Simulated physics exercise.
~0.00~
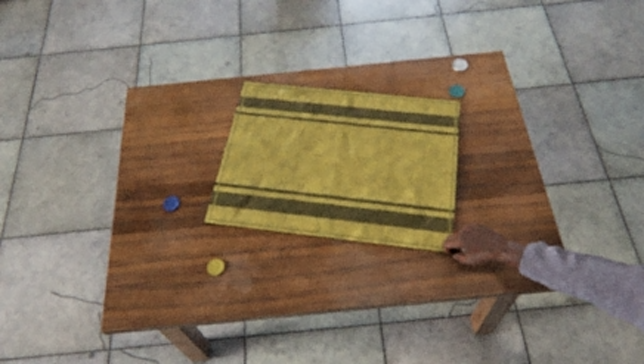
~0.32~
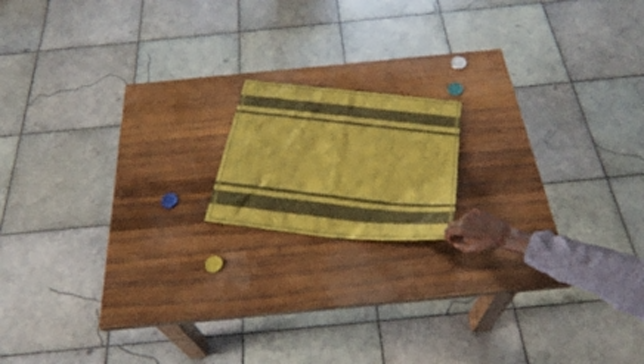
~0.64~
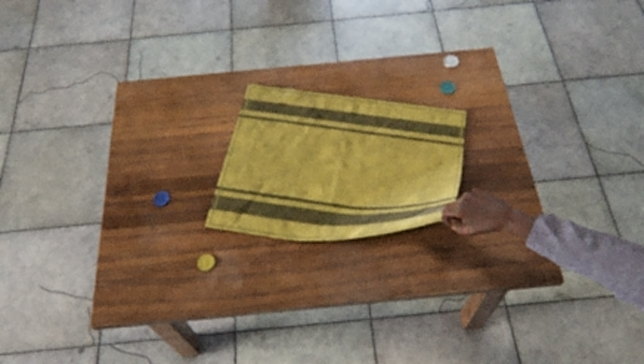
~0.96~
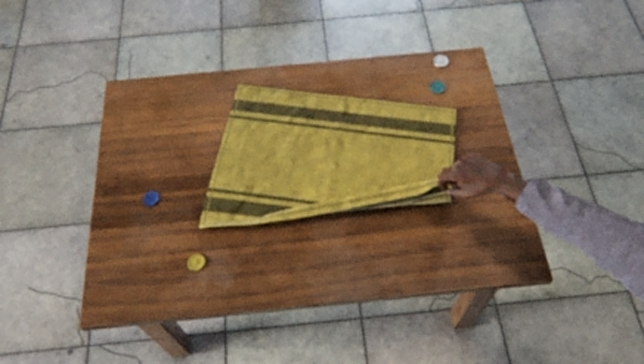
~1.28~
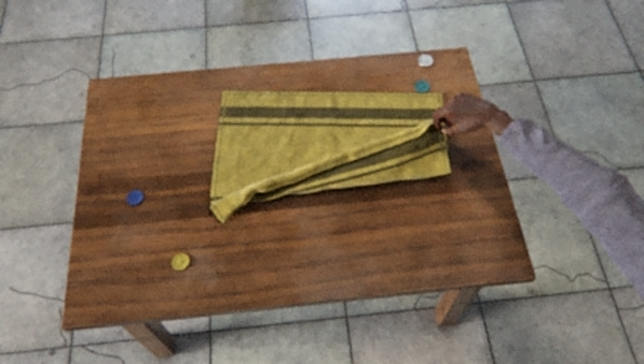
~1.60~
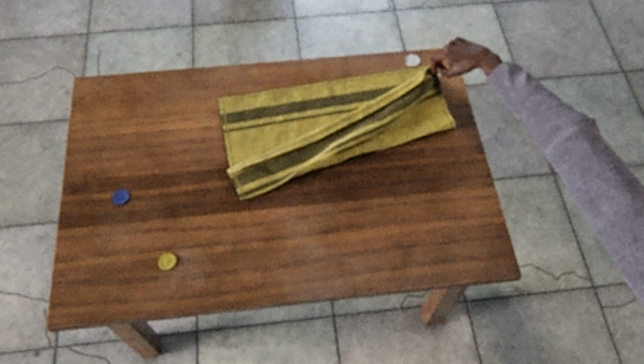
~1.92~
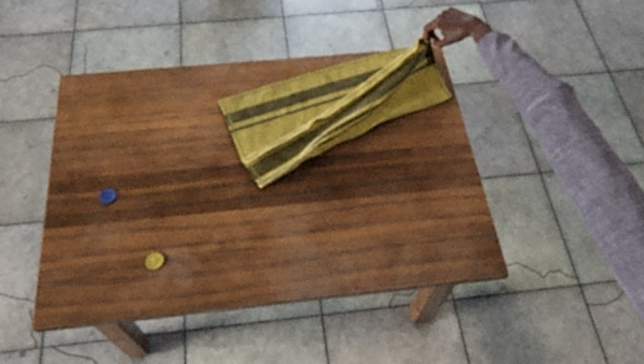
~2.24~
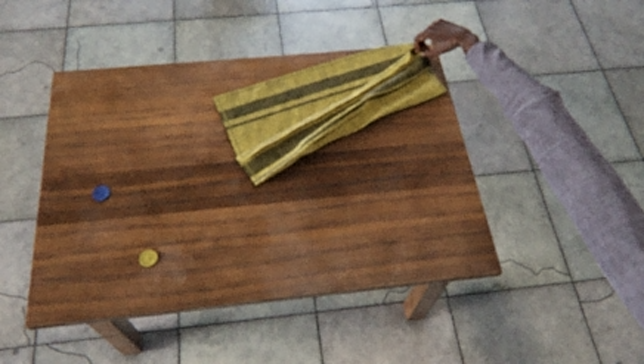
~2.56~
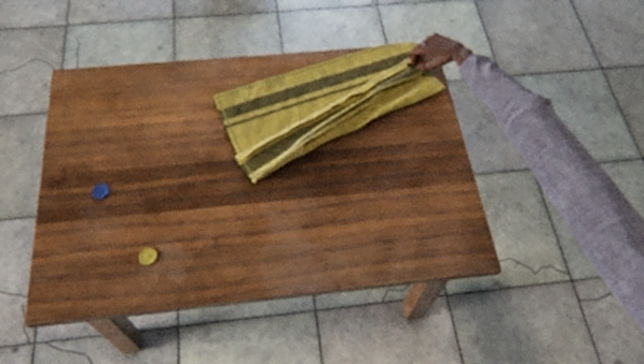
A hand in a grey sleeve reaches in from the right over a brown wooden table, seen from above on a pale tiled floor. A yellow tea towel with dark stripes lies flat on it, with a blue disc and a yellow token to the left and a white disc and teal cap near the top right corner. The hand pinches the towel's lower right corner, lifts it and draws it up toward the far edge, folding the cloth diagonally. The towel bunches and covers the teal cap, then the white disc, as the view shifts slightly. At the end, the hand remains at the gathered corner, while the blue disc and yellow token stay uncovered.
